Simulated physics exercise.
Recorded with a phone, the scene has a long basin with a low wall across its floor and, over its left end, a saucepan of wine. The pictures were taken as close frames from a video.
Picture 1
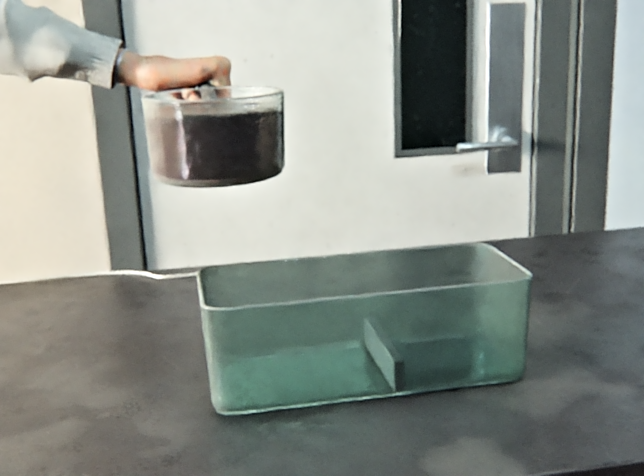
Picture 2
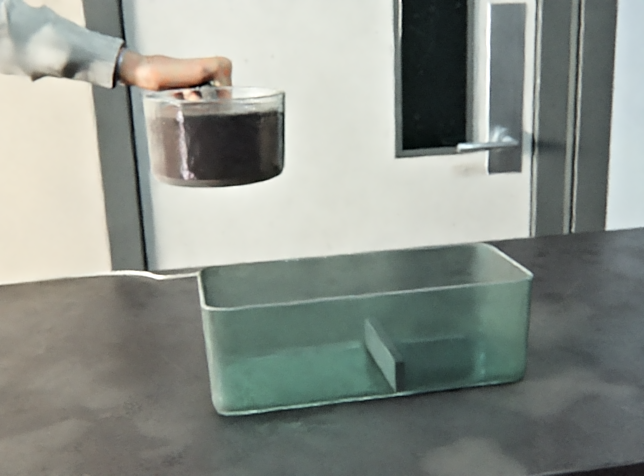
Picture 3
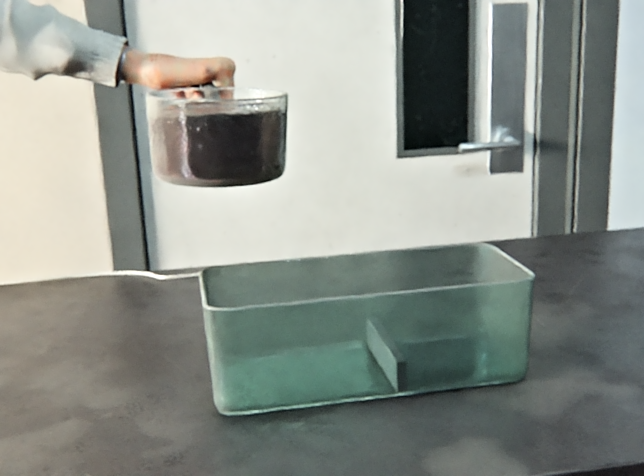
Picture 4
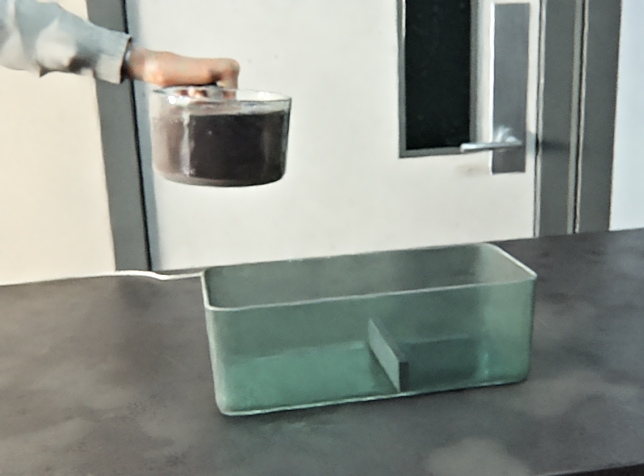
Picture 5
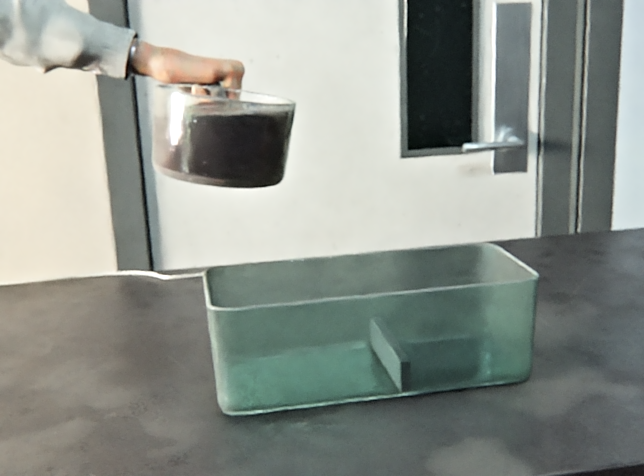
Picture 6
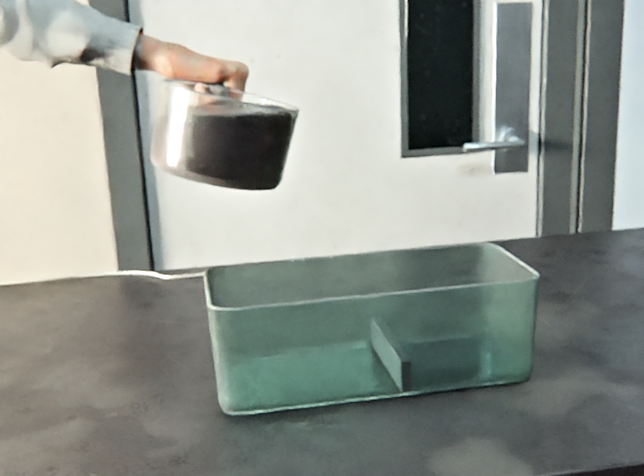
The clip opens with a hand holding a clear saucepan of dark wine, nearly level, above the left end of a long greenish basin with a low wall across its floor. The hand then gradually tilts the pan down to the right, while the basin stays still on the dark tabletop.
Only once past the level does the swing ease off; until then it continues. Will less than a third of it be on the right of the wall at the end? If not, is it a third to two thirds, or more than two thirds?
The share right of the wall lands beneath the one-third mark.
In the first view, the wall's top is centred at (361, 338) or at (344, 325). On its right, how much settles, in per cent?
The first one comes to 55 percent, while the second comes to 65 percent.
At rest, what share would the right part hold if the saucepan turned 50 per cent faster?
It comes to about 15 per cent.
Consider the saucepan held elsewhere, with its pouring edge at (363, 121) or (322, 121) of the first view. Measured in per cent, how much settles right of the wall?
The first start gives some 80 %, the second some 55 %.
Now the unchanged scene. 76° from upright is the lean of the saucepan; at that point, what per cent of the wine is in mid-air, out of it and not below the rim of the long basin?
About 35 per cent.
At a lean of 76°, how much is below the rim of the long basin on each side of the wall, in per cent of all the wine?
About 10 % left and about 0 % right.
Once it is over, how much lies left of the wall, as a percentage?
That works out near 70 in every hundred.
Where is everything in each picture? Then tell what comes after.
Tilt 0°; pouring edge (282, 92); surface from (148, 113) to (280, 105); the long basin's rim runs from (201, 289) to (509, 261); the wall's top is at (383, 338), in the first frame.
Tilt 1°; pouring edge (283, 93); surface from (149, 113) to (281, 106), in the second frame.
Tilt 3°; pouring edge (286, 95); surface from (151, 112) to (283, 106), in the third frame.
Tilt 6°; pouring edge (290, 99); surface from (154, 112) to (286, 107), in the fourth frame.
Tilt 10°; pouring edge (294, 104); surface from (156, 112) to (291, 107), in the fifth frame.
Tilt 15°; pouring edge (297, 111); surface from (159, 113) to (294, 108), in the sixth frame.
A moment on, the tilt is 76° and 55 per cent is still to pour, 10 is left of the wall and 1 right of it.
Next, the tilt is 107° and 9 per cent is still to pour, 57 is left of the wall and 22 right of it.
Then the tilt is 109° and 0 per cent is still to pour, 72 is left of the wall and 24 right of it.
Later the tilt is 109° and 0 per cent is still to pour, 71 is left of the wall and 26 right of it.
At rest 71 per cent lies left of the wall, 26 right of it and 3 outside.
